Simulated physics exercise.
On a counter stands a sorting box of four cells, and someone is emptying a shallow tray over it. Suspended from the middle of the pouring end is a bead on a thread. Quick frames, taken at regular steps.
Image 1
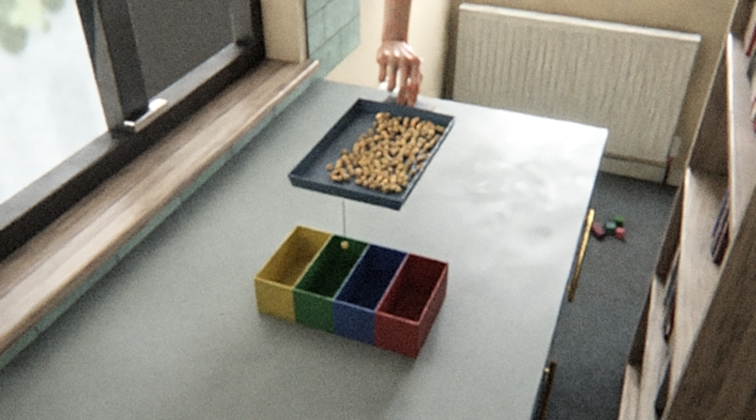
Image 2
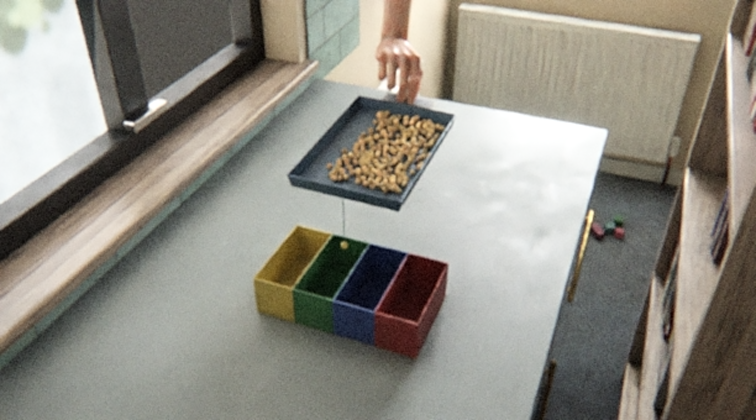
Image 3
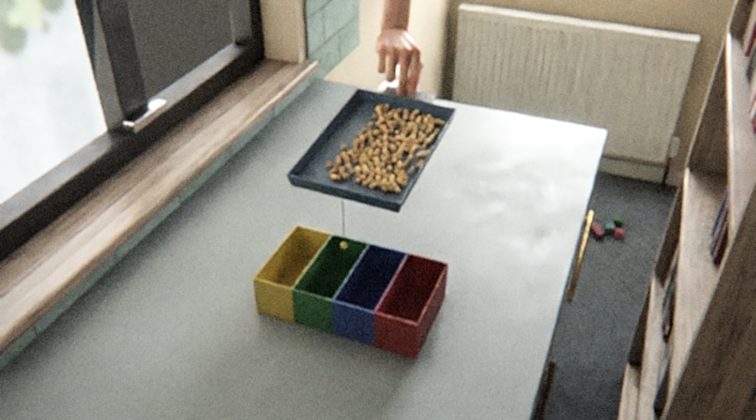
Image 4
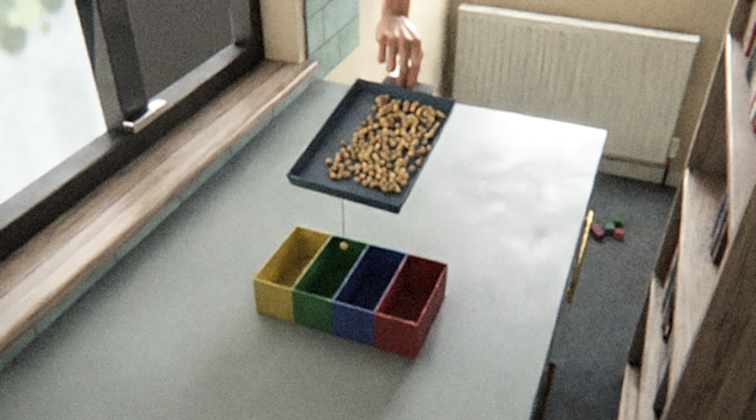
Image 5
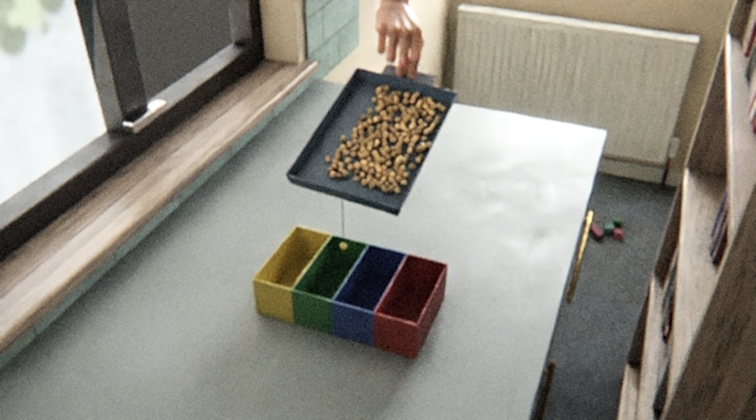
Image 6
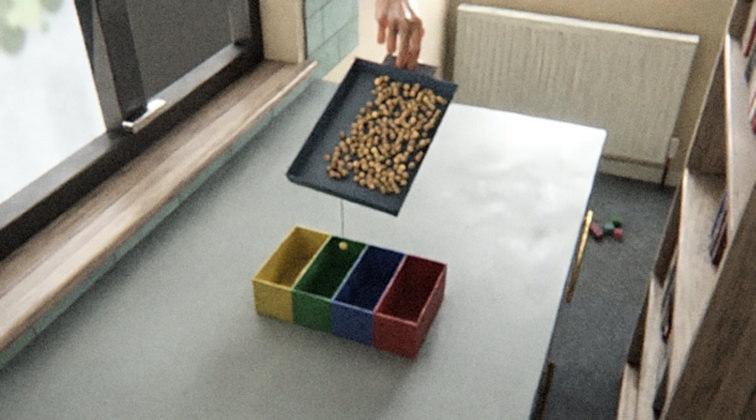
On a counter, a hand gradually tilts a tray of chickpeas above four coloured cells.
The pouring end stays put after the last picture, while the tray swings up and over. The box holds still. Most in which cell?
Blue cell.
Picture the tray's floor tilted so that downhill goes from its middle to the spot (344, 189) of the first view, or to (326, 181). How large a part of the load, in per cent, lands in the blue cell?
I'd say roughly 20 percent with the first slope, 0 percent with the other.
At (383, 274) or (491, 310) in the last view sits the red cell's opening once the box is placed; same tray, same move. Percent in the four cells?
Estimates in order: 90 percent, 90 percent.
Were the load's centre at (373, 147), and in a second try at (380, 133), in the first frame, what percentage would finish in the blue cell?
Close to 60 %, followed by close to 60 %.
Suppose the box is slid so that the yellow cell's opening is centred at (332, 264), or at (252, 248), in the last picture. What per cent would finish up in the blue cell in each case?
First placement: Some 30 %; second placement: Some 10 %.
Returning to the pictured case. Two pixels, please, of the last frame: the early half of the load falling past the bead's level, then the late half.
About (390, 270), and after that about (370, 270).
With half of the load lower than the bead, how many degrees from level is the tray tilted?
I'd say close to 115 degrees.
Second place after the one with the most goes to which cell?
In second place: That red cell.
Soon after the last picture, tray tipped steeply; nearly all on the tray; a stray few falling or outside the box.
A little later, tray tipped right over; nearly all on the tray; a small part in the red cell; a stray few in the blue cell; a stray few in the green cell; a stray few falling or outside the box.
Later still, tray tipped past a quarter turn; about half in the blue cell; about a quarter in the red cell; a small part in the green cell; a stray few in the yellow cell; a stray few falling or outside the box.
At rest, tray tipped past a quarter turn; about half in the blue cell; about a quarter in the red cell; a small part in the green cell; a stray few in the yellow cell; a stray few outside the box.
